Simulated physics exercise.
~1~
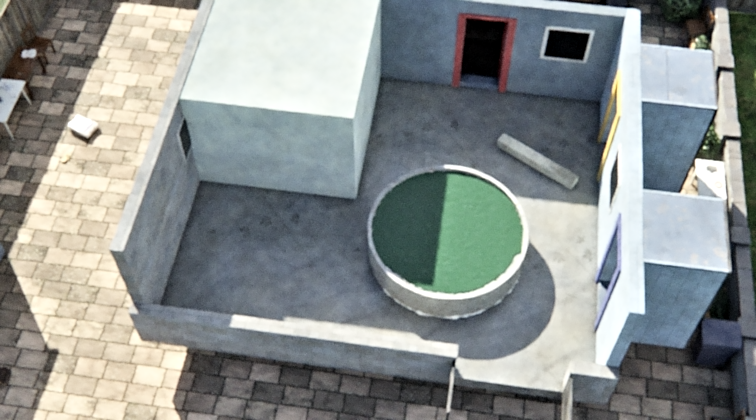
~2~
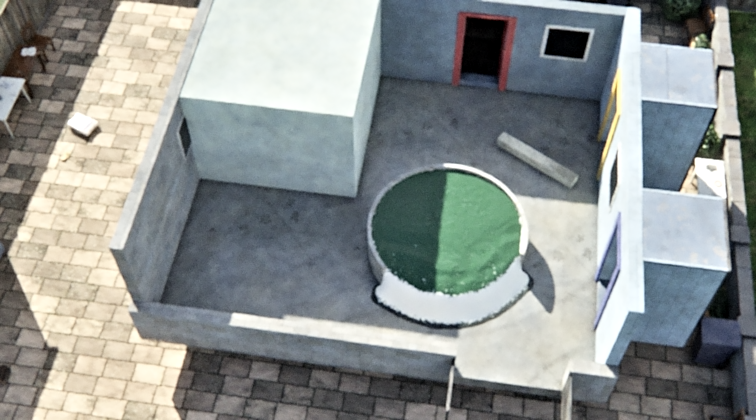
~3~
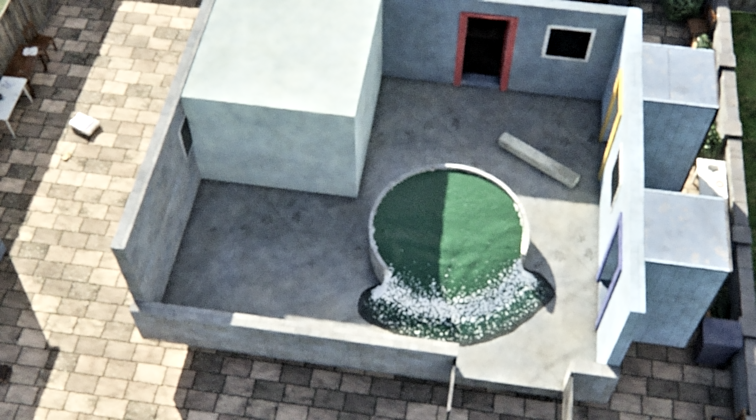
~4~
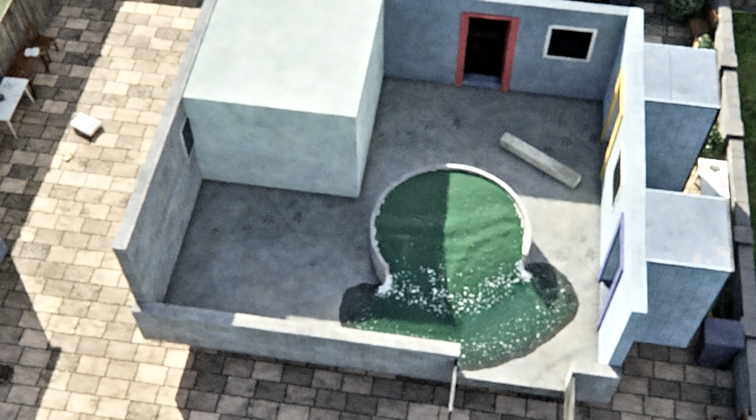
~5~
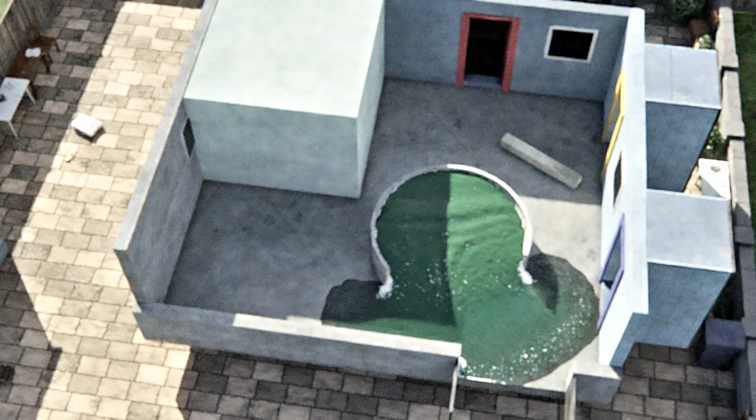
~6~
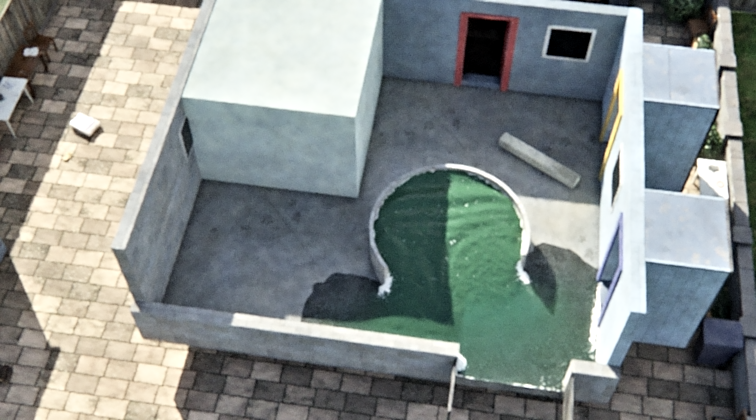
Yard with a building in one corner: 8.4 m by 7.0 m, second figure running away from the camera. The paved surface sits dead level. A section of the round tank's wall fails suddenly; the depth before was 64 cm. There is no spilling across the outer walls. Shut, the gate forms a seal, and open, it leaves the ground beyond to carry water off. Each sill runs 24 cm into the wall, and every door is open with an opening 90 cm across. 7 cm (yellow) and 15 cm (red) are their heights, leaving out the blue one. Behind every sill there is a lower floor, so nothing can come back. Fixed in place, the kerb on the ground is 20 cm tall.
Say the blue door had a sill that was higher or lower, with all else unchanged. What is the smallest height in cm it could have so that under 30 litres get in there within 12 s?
11 cm.
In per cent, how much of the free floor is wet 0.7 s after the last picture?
25 %.
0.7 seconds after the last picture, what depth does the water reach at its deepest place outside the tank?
Close to 44 centimetres.
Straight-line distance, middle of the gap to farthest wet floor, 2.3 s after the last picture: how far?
Around 6.0 m from the gap.
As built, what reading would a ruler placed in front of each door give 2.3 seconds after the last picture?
Before yellow it's 0 cm, before blue 12 cm, before red 0 cm.
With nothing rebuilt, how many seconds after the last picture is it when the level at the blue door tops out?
I'd say near 0.4 seconds.
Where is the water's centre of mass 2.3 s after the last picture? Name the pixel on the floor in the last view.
I'd say around (425, 291).
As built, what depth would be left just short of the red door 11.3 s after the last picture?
Lab note: Depth approx. 7.0 cm.
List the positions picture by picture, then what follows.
In the first frame, the round tank at (448, 231) is whole and still, 64 cm deep; the blue door at (608, 277) is dry.
In the second frame, water pours out at (458, 307) and has run 0.3 m, to (379, 302); about 8 cm deep outside, 64 cm at the back.
In the third frame, the front is at (549, 295), 0.8 m from the gap at (459, 308); 2.4 m2 of floor is wet, 64 cm left at the back.
In the fourth frame, the front is at a hidden place, 1.3 m from the gap at (460, 309); 5.3 m2 of floor is wet, 64 cm left at the back.
In the fifth frame, the gap is at (461, 310), the front 1.8 m out at (588, 339); the back of the round tank holds 64 cm.
In the sixth frame, water pours out at (459, 310) and has run 2.2 m, to a hidden place; about 7 cm deep outside, 63 cm at the back; water is at the blue door at (609, 276).
Then, 0.7 s after the last picture water covers 25 % of the floor, deepest (44 cm) near (428, 351); 15 cm at the blue door, 8 litres in over its 13 cm sill.
Then, 2.3 s after the last picture water covers 50 % of the floor, deepest (32 cm) near (592, 365); 12 cm at the blue door, 15 litres in over its 13 cm sill.
Then, 11.3 s after the last picture water covers 95 % of the floor, deepest (10 cm) near (310, 194); 4 cm at the blue door, 18 litres in over its 13 cm sill.
At the blue door as built, the water peaked near 17 cm, 0.3 s after the last picture.
Run again over the same 12 s with other heights there, 43 litres in over 10 cm, 12 litres over 14 cm. The limit of 30 litres is kept from about 11 cm up.
